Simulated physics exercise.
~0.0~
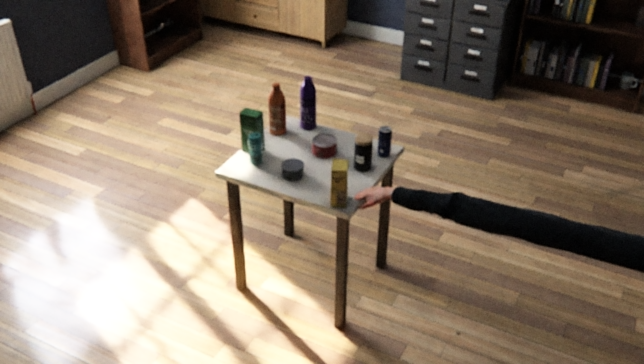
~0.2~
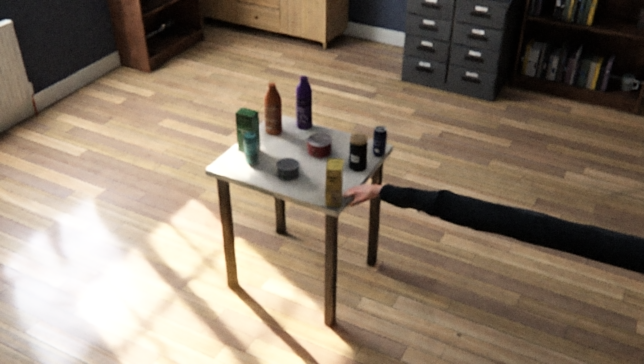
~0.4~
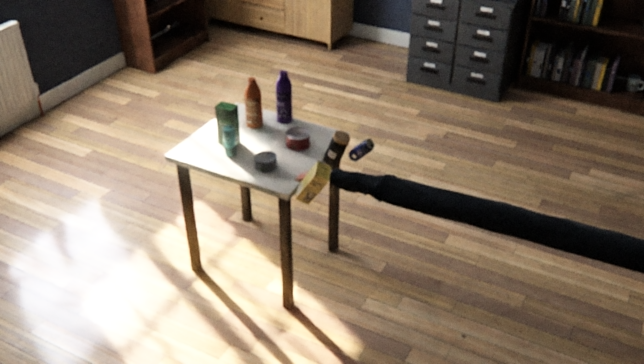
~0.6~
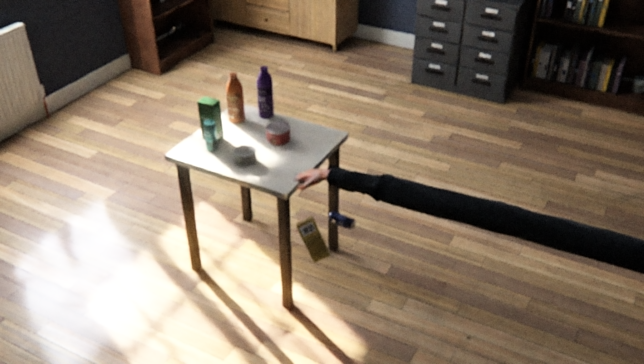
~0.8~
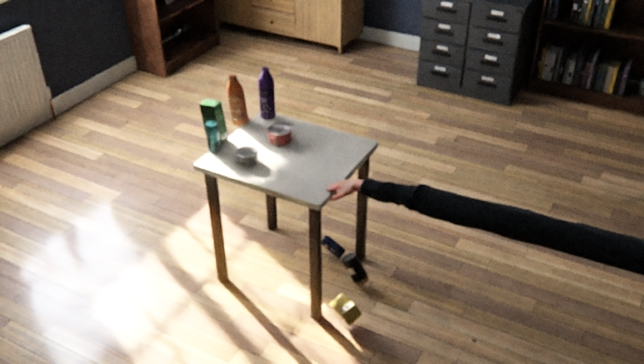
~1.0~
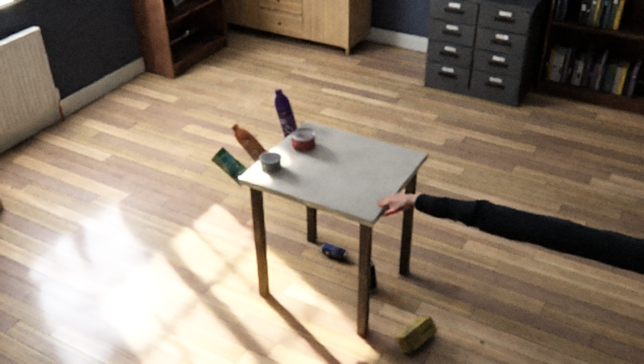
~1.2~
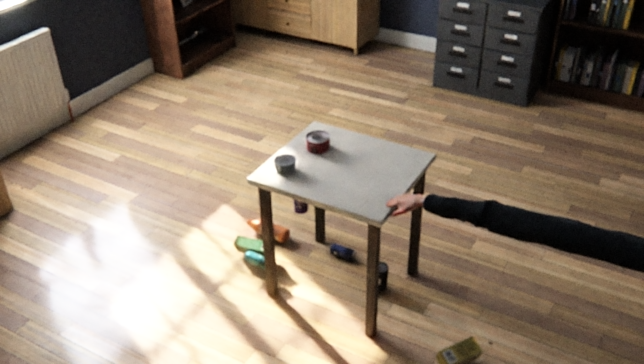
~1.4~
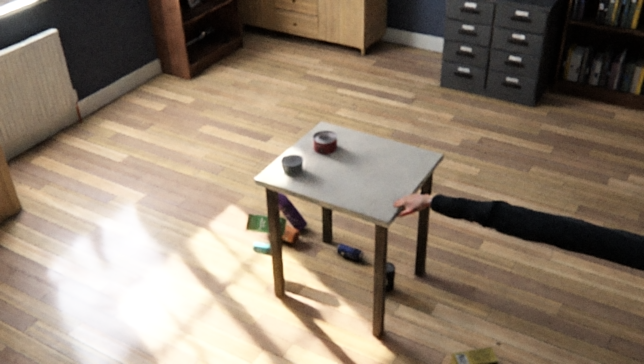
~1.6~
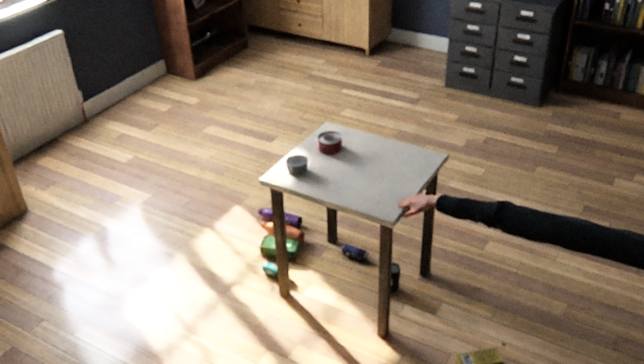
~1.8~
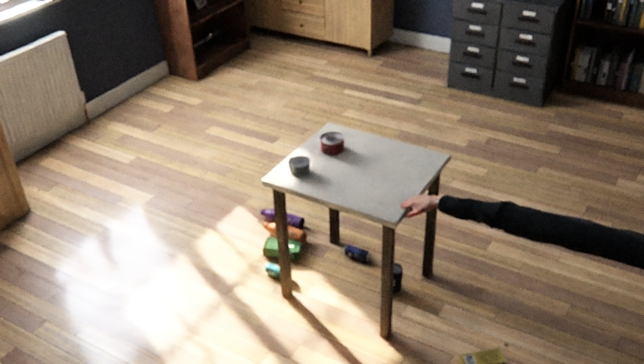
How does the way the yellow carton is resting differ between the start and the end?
At the start the yellow carton stands upright on the table, and at the end it lies on its side on the floor.
